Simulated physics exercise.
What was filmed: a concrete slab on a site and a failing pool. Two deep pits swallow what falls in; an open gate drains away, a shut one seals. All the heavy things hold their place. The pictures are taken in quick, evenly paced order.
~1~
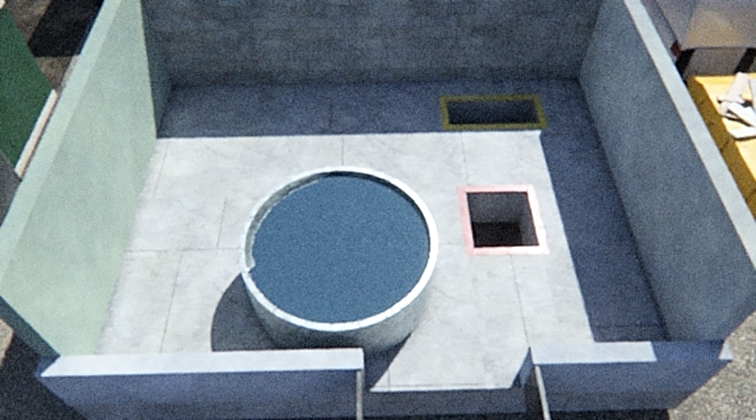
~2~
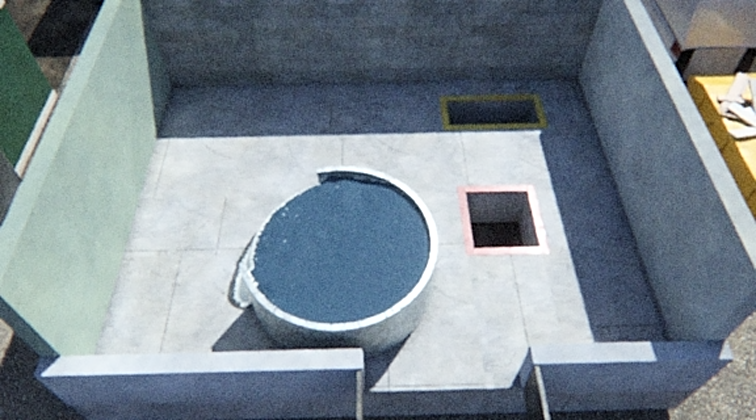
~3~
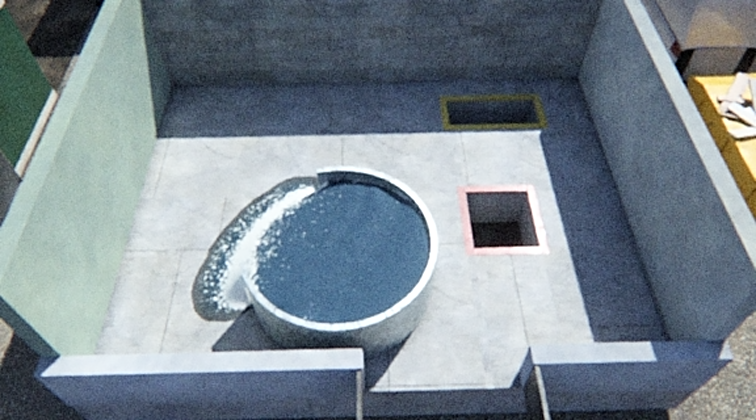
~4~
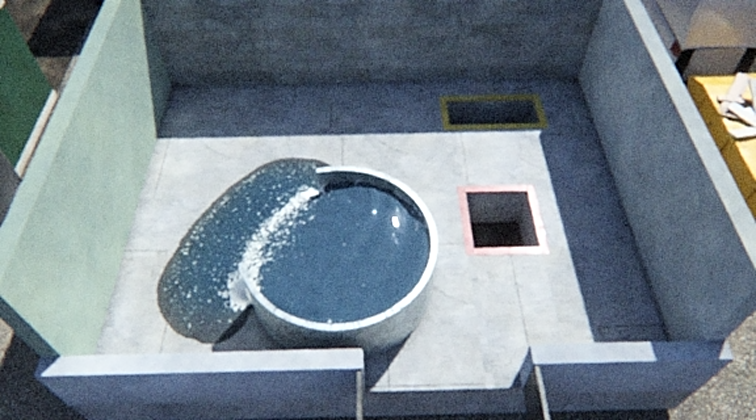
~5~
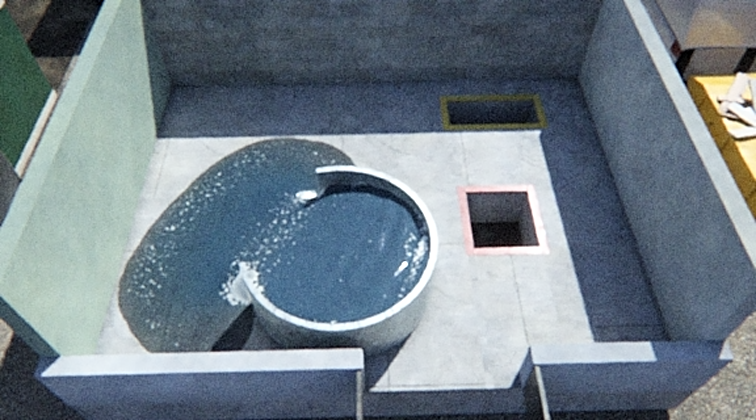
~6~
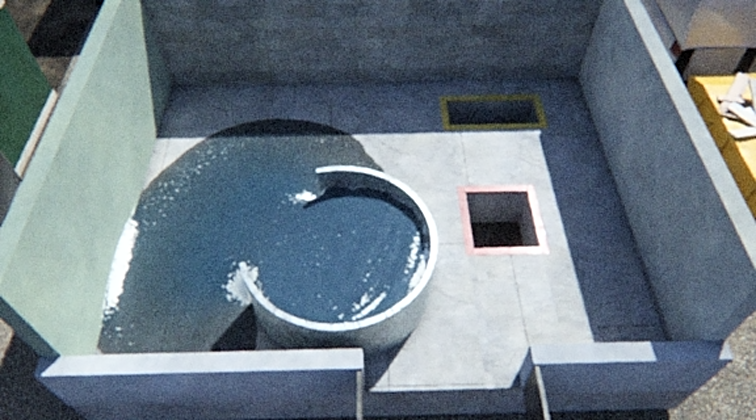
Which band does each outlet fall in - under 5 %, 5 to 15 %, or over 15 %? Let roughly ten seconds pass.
Bands: The gate is in the under 5 % band; the yellow pit is in the over 15 % band; the red pit is in the 5 to 15 % band.
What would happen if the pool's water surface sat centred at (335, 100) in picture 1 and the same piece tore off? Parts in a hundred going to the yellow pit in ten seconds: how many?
Within ten seconds the yellow pit takes 8 percent of the total.
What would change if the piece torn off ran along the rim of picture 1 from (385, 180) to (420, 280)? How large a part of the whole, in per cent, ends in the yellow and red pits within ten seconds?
Approximately, yellow takes 25 % and red takes 45 %.
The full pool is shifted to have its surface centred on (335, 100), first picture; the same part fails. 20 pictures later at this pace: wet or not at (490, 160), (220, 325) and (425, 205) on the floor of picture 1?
Location one: Bone dry; location two: Soaked; location three: Bone dry.
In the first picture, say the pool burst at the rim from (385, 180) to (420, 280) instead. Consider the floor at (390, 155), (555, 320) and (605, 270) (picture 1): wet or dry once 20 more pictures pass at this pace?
Taking them in order, I'd say not reached, swamped and swamped.
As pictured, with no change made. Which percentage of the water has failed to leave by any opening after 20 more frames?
100 percent or thereabouts.
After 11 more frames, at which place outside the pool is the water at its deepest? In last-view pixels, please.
It should be close to (171, 91).
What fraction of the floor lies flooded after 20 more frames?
Roughly 55 %.
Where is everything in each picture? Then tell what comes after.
In the first picture, the round tank at (338, 243) is whole and still.
In the second picture, the front is at a hidden place, out from the gap at (269, 233).
In the third picture, water pours out at (269, 235) and has run to (207, 314).
In the fourth picture, the front is at (186, 330), out from the gap at (270, 237).
In the fifth picture, water pours out at (270, 237) and has run to (125, 297).
In the sixth picture, the front is at (253, 125), out from the gap at (270, 237).
A moment on, water covers 40 % of the floor; the gate 0 %, the yellow pit 0 %, the red pit 0 %.
Next, water covers 40 % of the floor; the gate 0 %, the yellow pit 0 %, the red pit 0 %.
Then, water covers 55 % of the floor; the gate 0 %, the yellow pit 0 %, the red pit 0 %.
Later, water covers 90 % of the floor; the gate 1 %, the yellow pit 8 %, the red pit 4 %.
In the end, water covers 100 % of the floor; the gate 3 %, the yellow pit 18 %, the red pit 8 %.
